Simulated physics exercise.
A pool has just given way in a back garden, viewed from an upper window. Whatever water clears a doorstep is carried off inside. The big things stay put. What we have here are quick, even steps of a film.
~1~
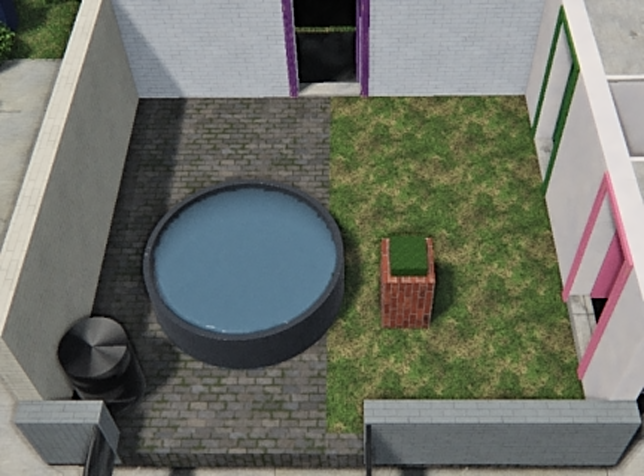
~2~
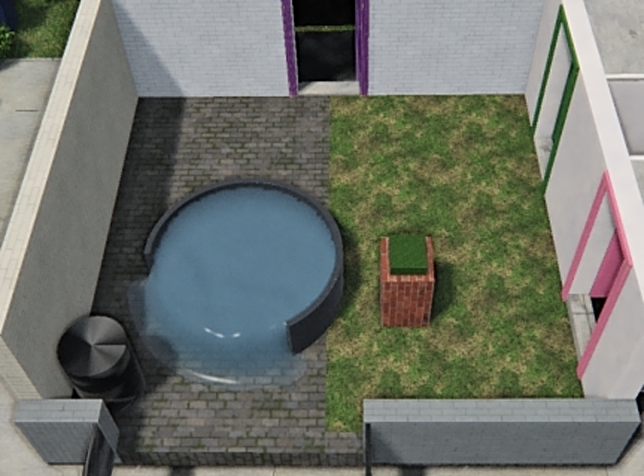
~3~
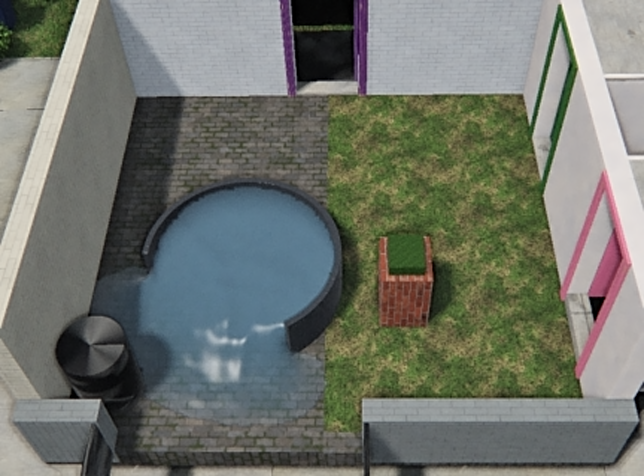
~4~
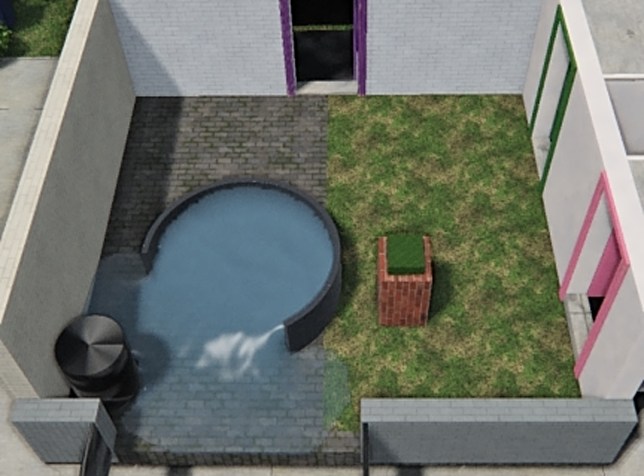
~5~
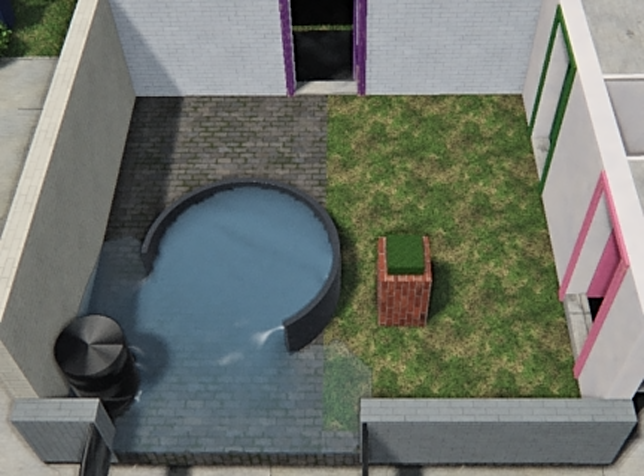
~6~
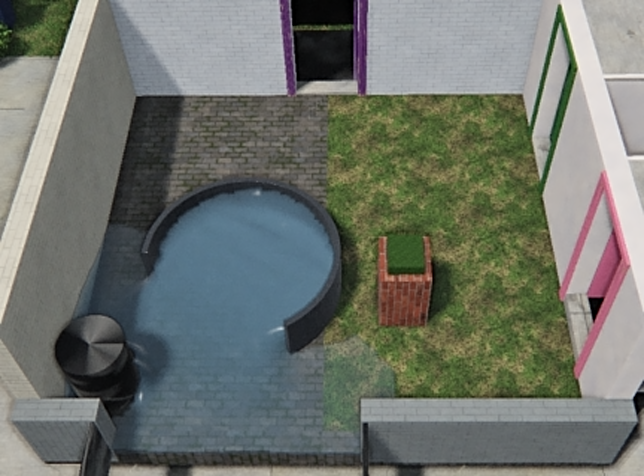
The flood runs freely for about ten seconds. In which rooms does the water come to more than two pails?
In the end the pink door receives no more than two buckets; the purple door receives no more than two buckets; the green door receives no more than two buckets.
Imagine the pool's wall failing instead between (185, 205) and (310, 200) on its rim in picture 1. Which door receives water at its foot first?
The purple one, I reckon.
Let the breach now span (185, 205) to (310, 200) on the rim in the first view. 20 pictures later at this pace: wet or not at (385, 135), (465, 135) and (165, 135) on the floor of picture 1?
Taking each in turn, they come out watered, watered, watered.
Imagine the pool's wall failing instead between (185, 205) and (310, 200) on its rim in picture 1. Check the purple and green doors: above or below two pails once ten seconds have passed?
As I see it, the purple door tops the mark and the green door tops the mark.
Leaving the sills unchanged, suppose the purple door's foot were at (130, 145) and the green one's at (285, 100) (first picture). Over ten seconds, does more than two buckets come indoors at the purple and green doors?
I'd expect the purple door remains short of it, and the green door remains short of it too.
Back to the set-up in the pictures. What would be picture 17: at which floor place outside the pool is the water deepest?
Look close to (80, 354).
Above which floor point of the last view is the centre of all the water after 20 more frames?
Centre point: Around (203, 280).
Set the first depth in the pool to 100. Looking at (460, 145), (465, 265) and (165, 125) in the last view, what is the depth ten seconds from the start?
In order: Roughly 4, 0 and 2 in a hundred.
A moment on, water covers 20 % of the floor; the pink door not reached, the purple door not reached, the green door not reached.
Next, water covers 25 % of the floor; the pink door not reached, the purple door not reached, the green door not reached.
Then, water covers 35 % of the floor; the pink door not reached, the purple door not reached, the green door not reached.
Later, water covers 50 % of the floor; the pink door not reached, the purple door wet at the sill, nothing in, the green door not reached.
In the end, water covers 75 % of the floor; the pink door not reached, the purple door wet at the sill, nothing in, the green door wet at the sill, nothing in.
